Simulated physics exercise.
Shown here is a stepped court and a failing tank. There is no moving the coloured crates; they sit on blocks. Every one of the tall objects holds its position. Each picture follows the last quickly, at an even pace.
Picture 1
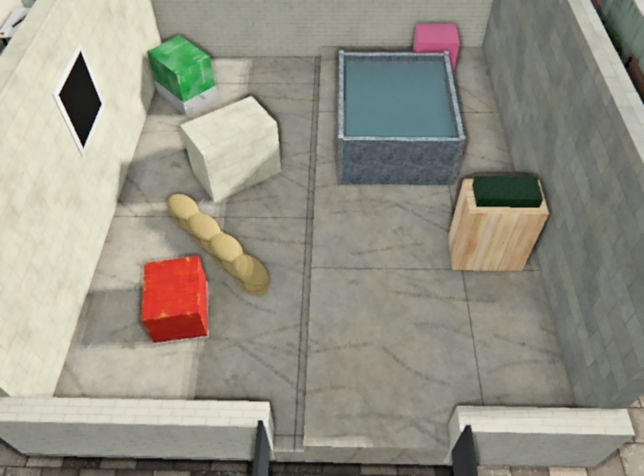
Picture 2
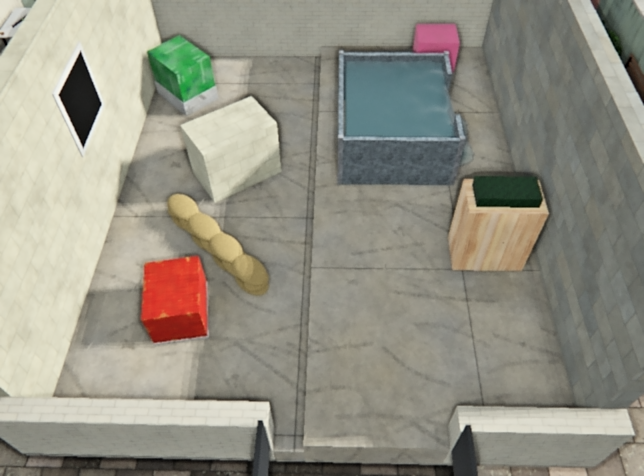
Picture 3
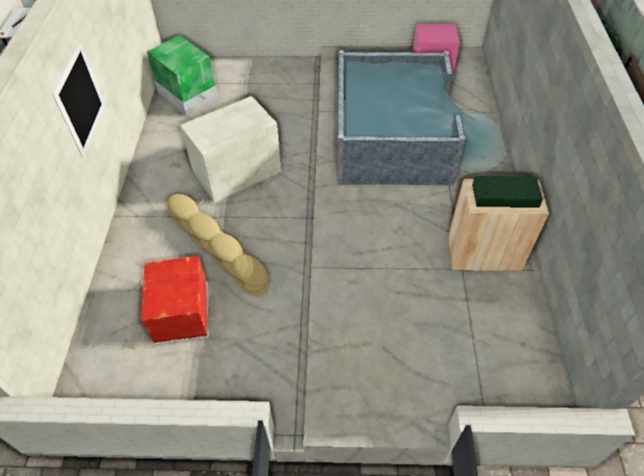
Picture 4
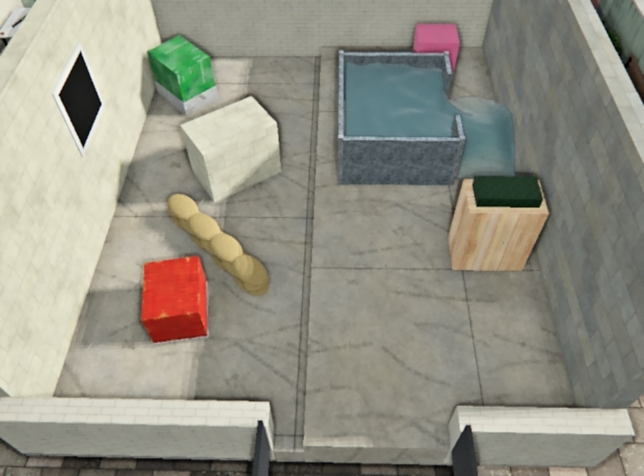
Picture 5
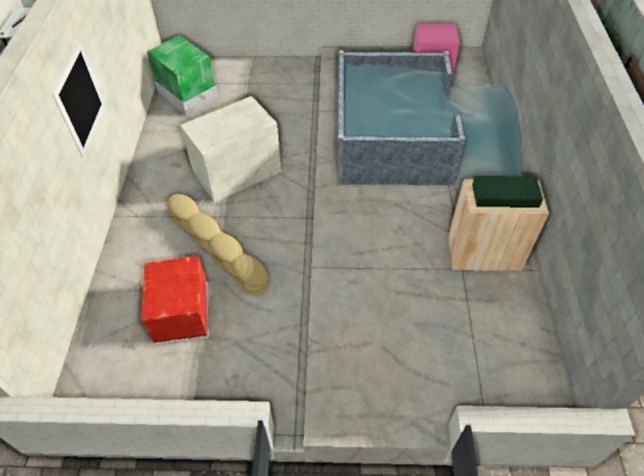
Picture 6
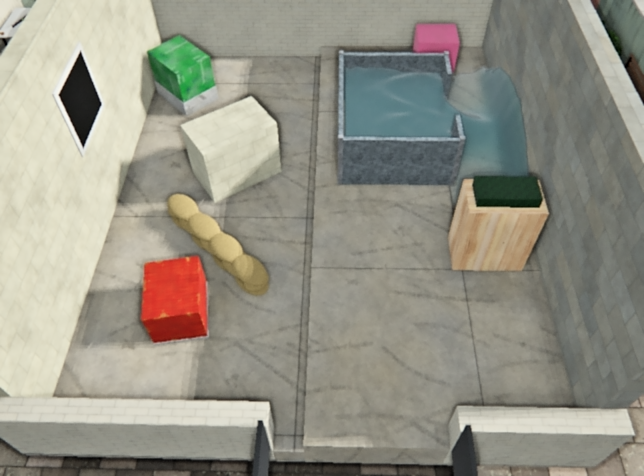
Water poured out through a gap in the right side of the grey tank and spread across the paved floor toward the right wall, while the coloured crates and the wooden box stayed still.
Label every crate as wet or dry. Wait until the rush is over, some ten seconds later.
Pink crate: Wet; green crate: Dry; red crate: Wet.
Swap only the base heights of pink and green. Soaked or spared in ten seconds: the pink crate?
The pink crate is reached.
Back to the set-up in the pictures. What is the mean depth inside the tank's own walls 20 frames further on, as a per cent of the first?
That would be roughly 32 per cent.
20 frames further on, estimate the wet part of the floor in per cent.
About 60 per cent.
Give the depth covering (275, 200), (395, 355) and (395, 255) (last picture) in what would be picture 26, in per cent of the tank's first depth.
The three come to near 4, 2 and 4 per cent respectively.
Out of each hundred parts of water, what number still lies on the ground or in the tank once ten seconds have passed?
Close to 98 in a hundred.
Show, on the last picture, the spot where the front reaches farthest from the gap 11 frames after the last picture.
The front's farthest point is close to (575, 427).
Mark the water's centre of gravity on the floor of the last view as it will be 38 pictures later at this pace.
Centre: Close to (333, 150).
A moment on, water covers 15 % of the floor; the pink crate water round its plinth, the green crate not reached, the red crate not reached.
Next, water covers 35 % of the floor; the pink crate water round its plinth, the green crate not reached, the red crate not reached.
Then, water covers 60 % of the floor; the pink crate water round its plinth, the green crate water round its plinth, the red crate water round its plinth.
Later, water covers 85 % of the floor; the pink crate water round its plinth, the green crate water round its plinth, the red crate water round its plinth.
In the end, water covers 90 % of the floor; the pink crate was topped, the green crate stayed above the water, the red crate was topped.
